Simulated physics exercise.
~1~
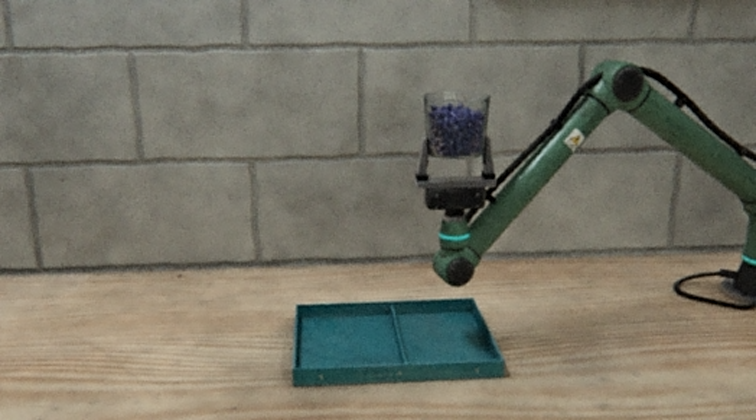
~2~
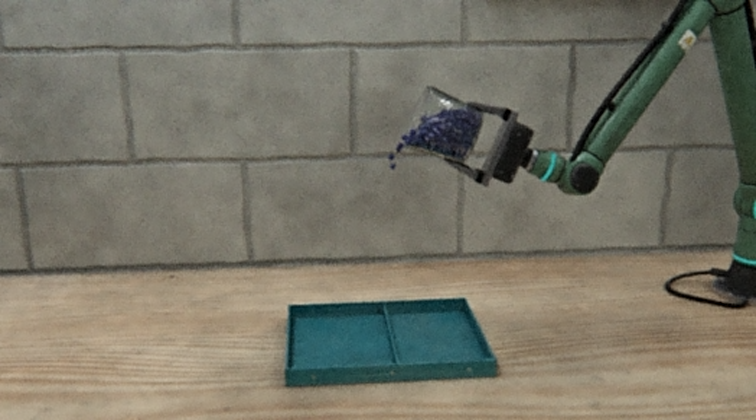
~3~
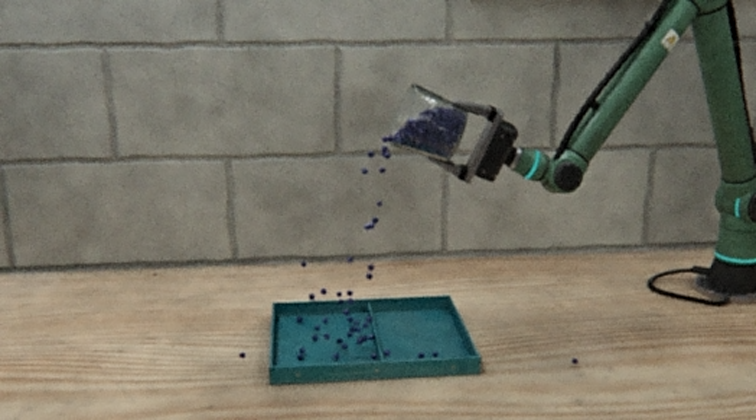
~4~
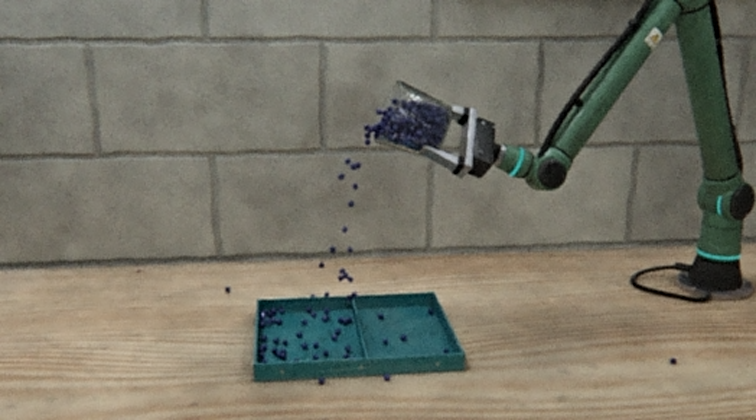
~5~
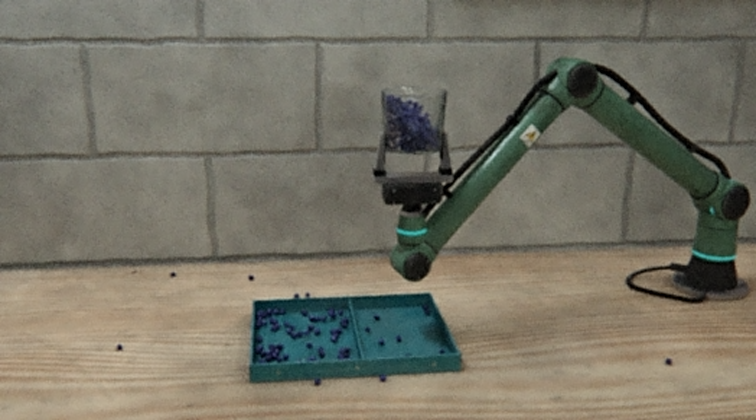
A green robotic arm stands at the right of a light wooden table before a grey block wall, seen from the front and slightly above. Its gripper holds a clear cup of dark blue-purple beads over a shallow teal tray divided in two. The arm lifts and tips the cup leftward, and beads trickle down, landing mostly in the tray's left section, with a few in the right. Some bounce onto the table. Finally the arm swings the cup upright again, still holding most of its beads, while the scattered ones lie still below.
